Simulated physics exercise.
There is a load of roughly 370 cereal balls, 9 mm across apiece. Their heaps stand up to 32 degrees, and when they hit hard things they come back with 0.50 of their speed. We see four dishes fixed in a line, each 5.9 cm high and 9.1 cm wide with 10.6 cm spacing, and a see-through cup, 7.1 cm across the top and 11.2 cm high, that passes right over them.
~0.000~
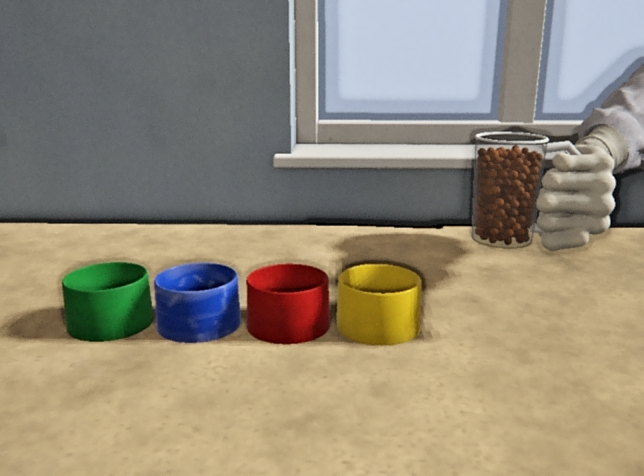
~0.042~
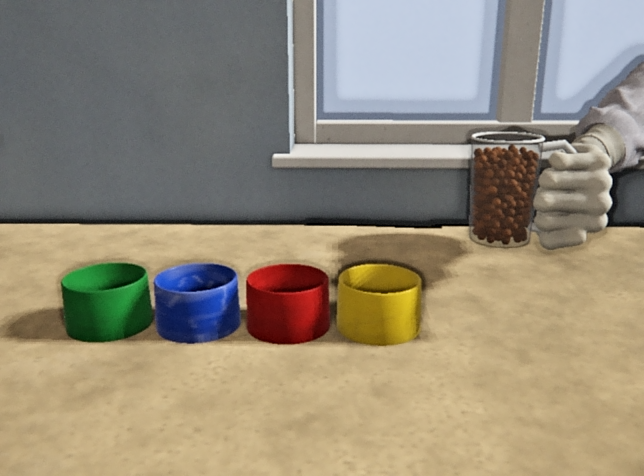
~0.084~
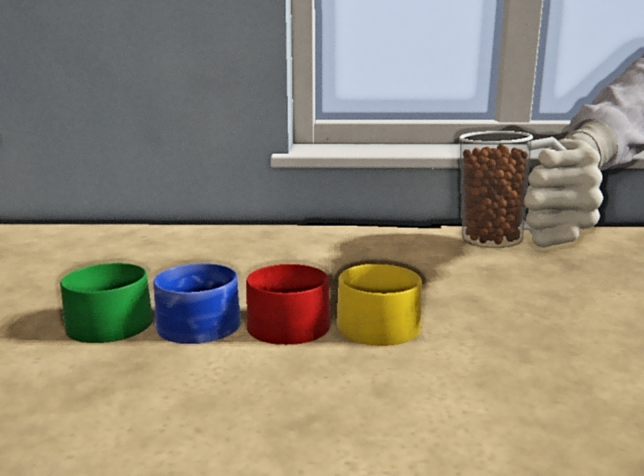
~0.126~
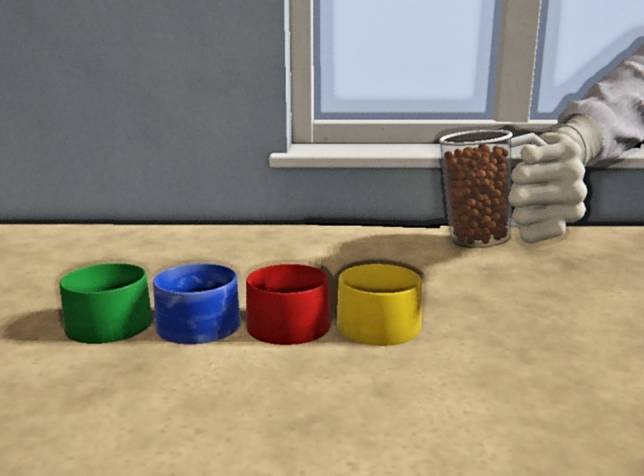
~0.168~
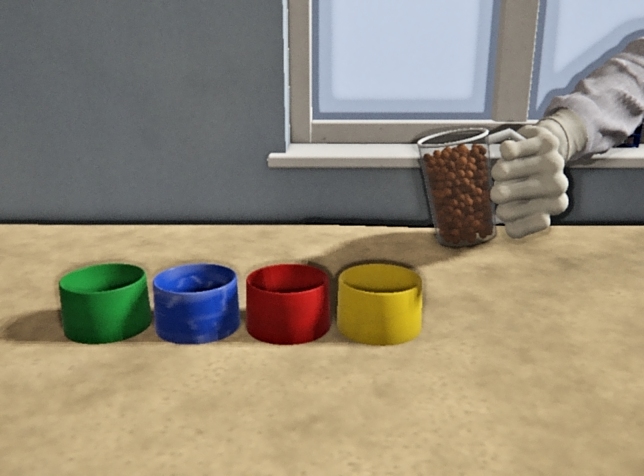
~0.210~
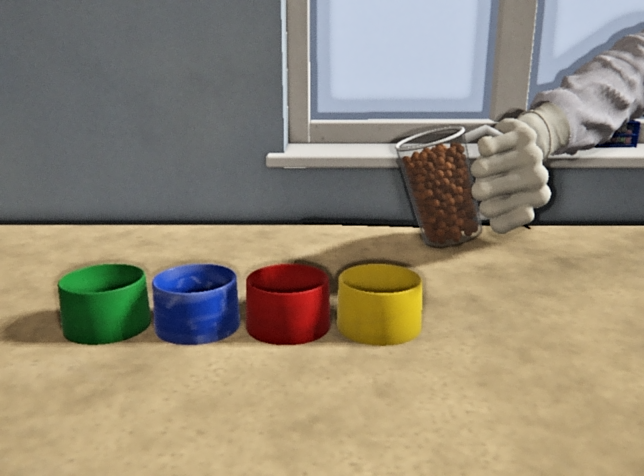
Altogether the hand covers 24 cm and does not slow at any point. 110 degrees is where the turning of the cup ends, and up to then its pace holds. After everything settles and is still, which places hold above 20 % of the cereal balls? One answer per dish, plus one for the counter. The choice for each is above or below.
In order: Red dish: Holds at most a fifth; blue dish: Holds more than a fifth; green dish: Holds at most a fifth; yellow dish: Holds at most a fifth; counter: Holds at most a fifth.
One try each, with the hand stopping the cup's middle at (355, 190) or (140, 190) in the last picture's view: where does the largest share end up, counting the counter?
First try: Red; second try: Green.
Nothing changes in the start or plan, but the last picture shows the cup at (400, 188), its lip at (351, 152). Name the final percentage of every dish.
It'd finish with red at 0, blue at 90, green at 0 and yellow at 0.
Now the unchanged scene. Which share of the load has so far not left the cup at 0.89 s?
About 95 percent of the load.
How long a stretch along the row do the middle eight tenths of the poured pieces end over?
Some 6 centimetres.
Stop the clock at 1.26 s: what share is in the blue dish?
I'd say close to 35 per cent at that point.
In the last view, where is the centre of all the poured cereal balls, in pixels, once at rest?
Near (202, 301).
After 0.62 s, tilt 62 degrees; cup holds 100 %.
Then, at 0.89 s, tilt 92 degrees; cup holds 95 %, blue 5 %.
After 1.26 s, tilt 110 degrees; cup holds 60 %, blue 35 %.
At rest (2.9 s), red 0 %, blue 95 %, green 0 %, yellow 0 %, counter 5 %.
